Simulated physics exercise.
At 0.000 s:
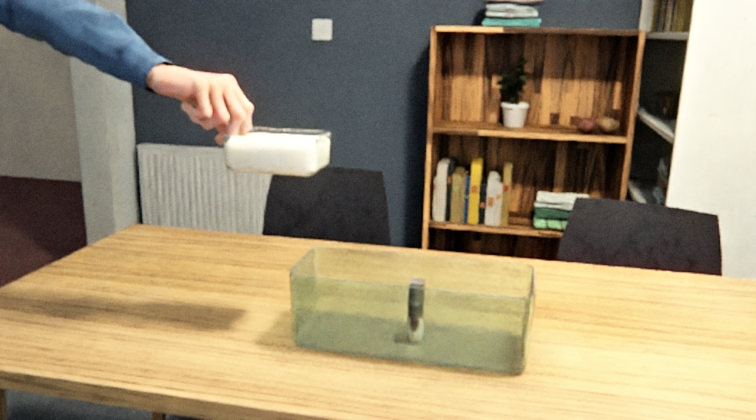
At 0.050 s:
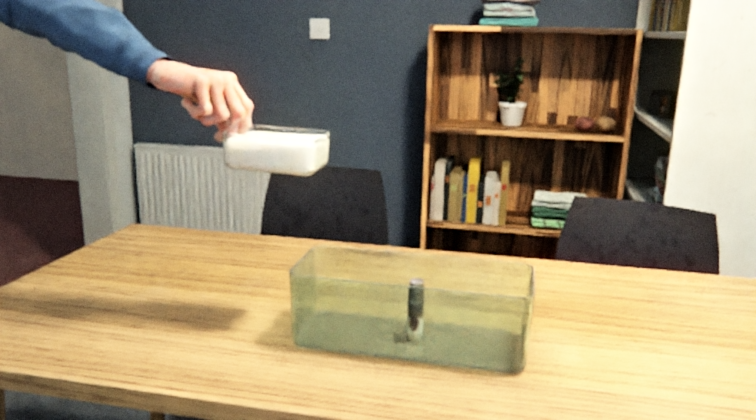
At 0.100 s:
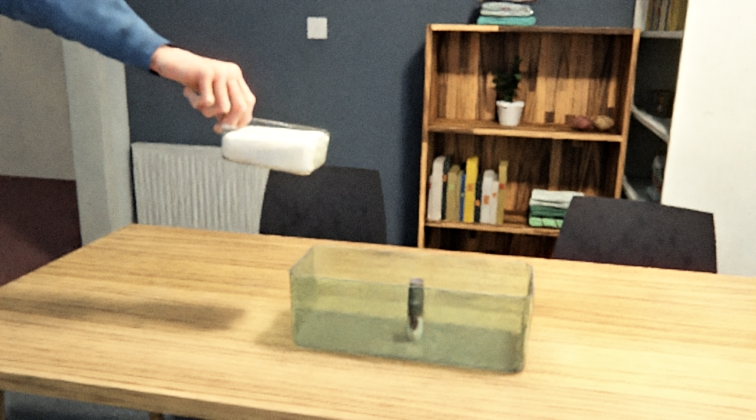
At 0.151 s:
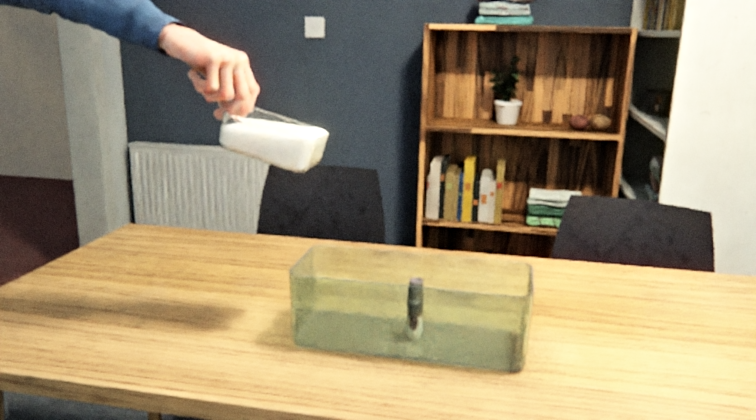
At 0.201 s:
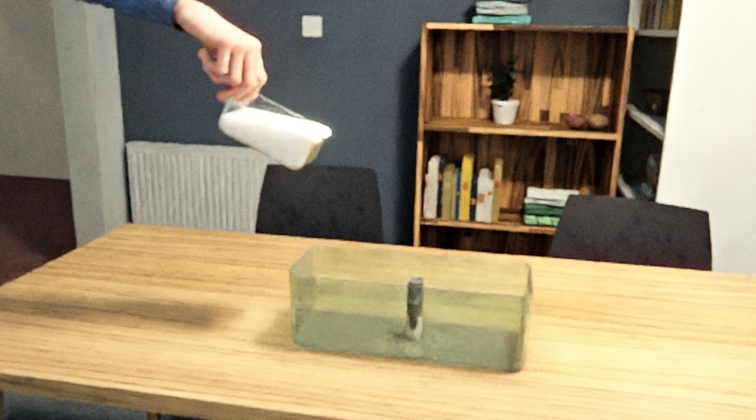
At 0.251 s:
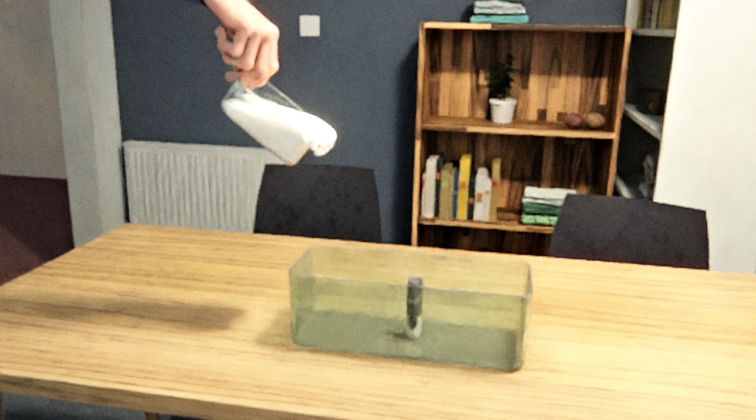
A clear oblong tub of milk, held by a hand above a table, tilted steadily down to the right until milk started over its lower edge, while a long glass basin stayed still below.
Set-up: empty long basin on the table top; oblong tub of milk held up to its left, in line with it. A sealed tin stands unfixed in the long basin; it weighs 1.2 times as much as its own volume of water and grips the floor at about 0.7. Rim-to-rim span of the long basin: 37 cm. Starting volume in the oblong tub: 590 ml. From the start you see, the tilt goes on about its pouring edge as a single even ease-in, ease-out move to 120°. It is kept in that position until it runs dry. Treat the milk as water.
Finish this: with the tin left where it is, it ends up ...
It ends up standing.
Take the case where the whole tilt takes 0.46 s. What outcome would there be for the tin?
Then the tin tumbles.
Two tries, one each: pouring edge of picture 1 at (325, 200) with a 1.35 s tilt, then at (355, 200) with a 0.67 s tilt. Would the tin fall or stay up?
First it stays up; then it remains upright.
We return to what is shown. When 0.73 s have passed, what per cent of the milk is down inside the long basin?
88 per cent or thereabouts.
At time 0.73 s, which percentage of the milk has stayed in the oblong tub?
About 0 percent.
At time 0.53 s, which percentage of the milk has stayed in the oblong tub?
Around 8 percent.
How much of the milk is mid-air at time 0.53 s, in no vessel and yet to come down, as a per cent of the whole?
It comes to roughly 76 per cent.
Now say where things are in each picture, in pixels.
In the first frame, it leans 0°; its right rim is at (323, 138); the milk meets the walls at (237, 137) and (323, 142); the long basin's rim runs from (302, 260) to (534, 282); the tin's top is at (417, 284).
In the second frame, it leans 2°; its right rim is at (322, 138); the milk meets the walls at (236, 135) and (322, 140).
In the third frame, it leans 6°; its right rim is at (322, 138); the milk meets the walls at (235, 131) and (322, 137).
In the fourth frame, it leans 15°; its right rim is at (321, 138); the milk meets the walls at (234, 123) and (322, 133); 1 per cent is over the edge.
In the fifth frame, it leans 25°; its right rim is at (320, 138); the milk meets the walls at (234, 111) and (318, 130); 4 per cent is over the edge.
In the sixth frame, it leans 37°; its right rim is at (319, 138); the milk meets the walls at (235, 98) and (311, 122); 10 per cent is over the edge.
After 0.53 s the tilt is 107° and 8 per cent is still to pour; the tin stands where it began.
After 0.73 s the tilt is 120° and 0 per cent is still to pour; the tin stands where it began.
After 0.94 s the tilt is 120° and 0 per cent is still to pour; the tin stands where it began.
After 1.17 s the tilt is 120° and 0 per cent is still to pour; the tin stands where it began.
In the end the tin stands where it began.
